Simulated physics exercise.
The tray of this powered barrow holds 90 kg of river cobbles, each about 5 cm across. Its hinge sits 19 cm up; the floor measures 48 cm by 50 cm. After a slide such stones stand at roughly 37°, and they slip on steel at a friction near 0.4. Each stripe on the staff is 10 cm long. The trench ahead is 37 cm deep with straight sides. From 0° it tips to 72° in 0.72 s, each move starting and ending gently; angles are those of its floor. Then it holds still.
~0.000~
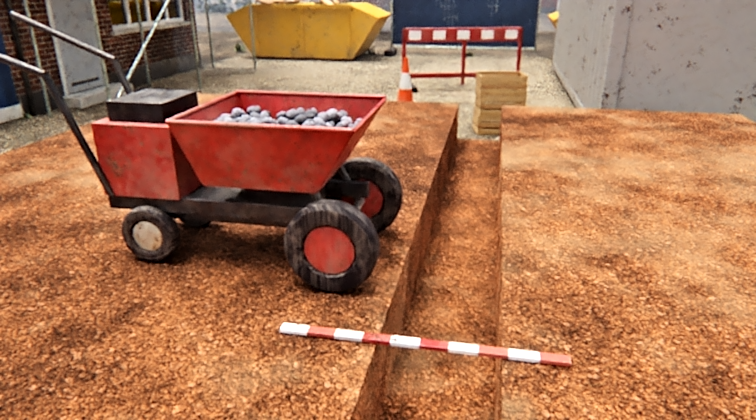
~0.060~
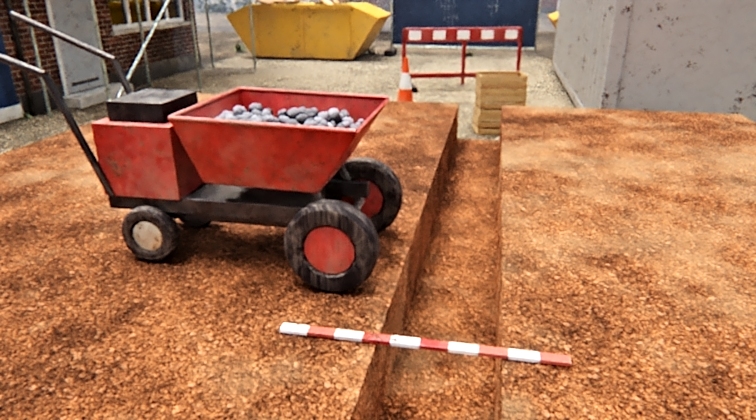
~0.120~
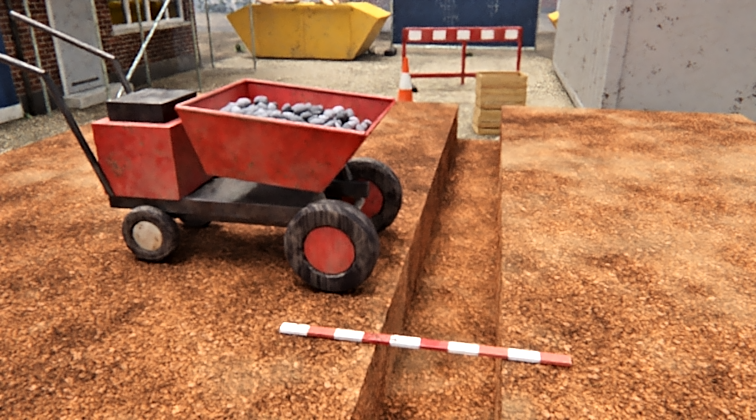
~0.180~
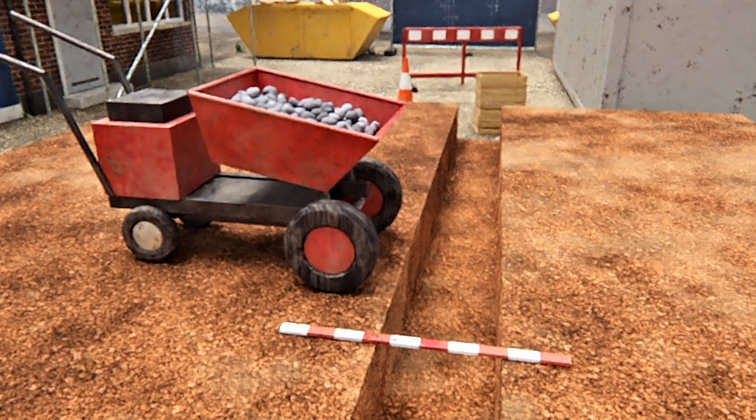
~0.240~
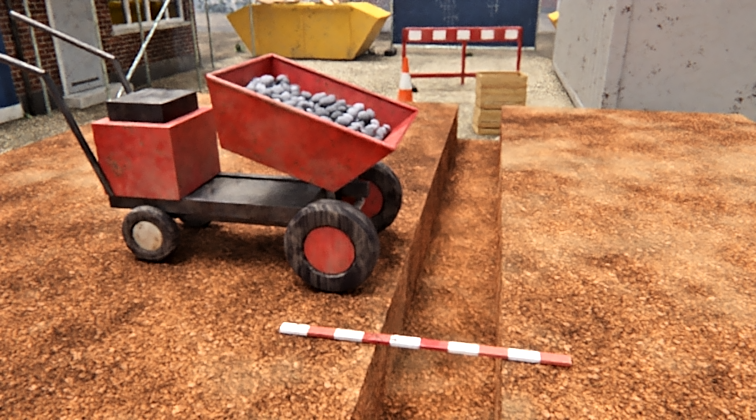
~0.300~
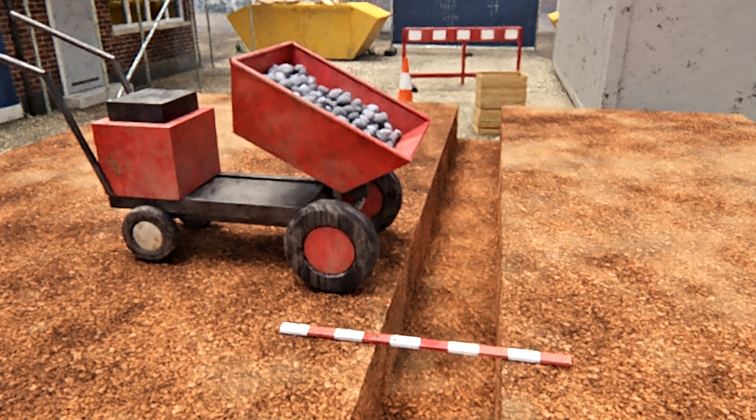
On a building site, a red barrow's tray of grey stones tilts steadily toward the right.
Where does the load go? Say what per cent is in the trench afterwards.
Some 46 per cent of it.
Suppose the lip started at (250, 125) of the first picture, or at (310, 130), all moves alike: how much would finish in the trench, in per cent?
First some 90, then 85 per cent.
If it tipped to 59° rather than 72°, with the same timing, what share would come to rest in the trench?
Then about 25 per cent.
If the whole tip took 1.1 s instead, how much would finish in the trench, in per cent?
It would be near 55 per cent.
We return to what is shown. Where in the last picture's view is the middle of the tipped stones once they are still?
Near (519, 271).
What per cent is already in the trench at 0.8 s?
About 15 per cent by then.
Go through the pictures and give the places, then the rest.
In the first picture, the tray is at 0°, its lip at (353, 131); the top of the load is at (298, 118).
The second picture shows lip at (356, 132), floor tilted 1°, highest stones at (277, 114); the stones move at 0.3 m/s on average.
The third picture shows lip at (365, 135), floor tilted 5°, highest stones at (253, 107); the stones move at 0.7 m/s on average.
In the fourth picture, the tray is at 11°, its lip at (378, 140); the top of the load is at (256, 96); the stones move at 0.9 m/s on average.
In the fifth picture, the tray is at 19°, its lip at (394, 149); the top of the load is at (270, 85); the stones move at 1.1 m/s on average.
The sixth picture shows lip at (410, 161), floor tilted 27°, highest stones at (286, 73); the stones move at 1.2 m/s on average.
After 0.5 s the floor is at 61°; 100 % in the tray; the foremost stones are at (437, 183).
After 0.8 s the floor is at 72°; 71 % in the tray, 14 % in the trench, 15 % past the trench; the foremost stones are at (543, 267).
After 1.2 s the floor is at 72°; 23 % in the tray, 23 % in the trench, 54 % past the trench; the foremost stones are at (696, 273).
After 3.1 s the floor is at 72°; 0 % in the tray, 46 % in the trench, 54 % past the trench; the foremost stones are past the picture's edge.
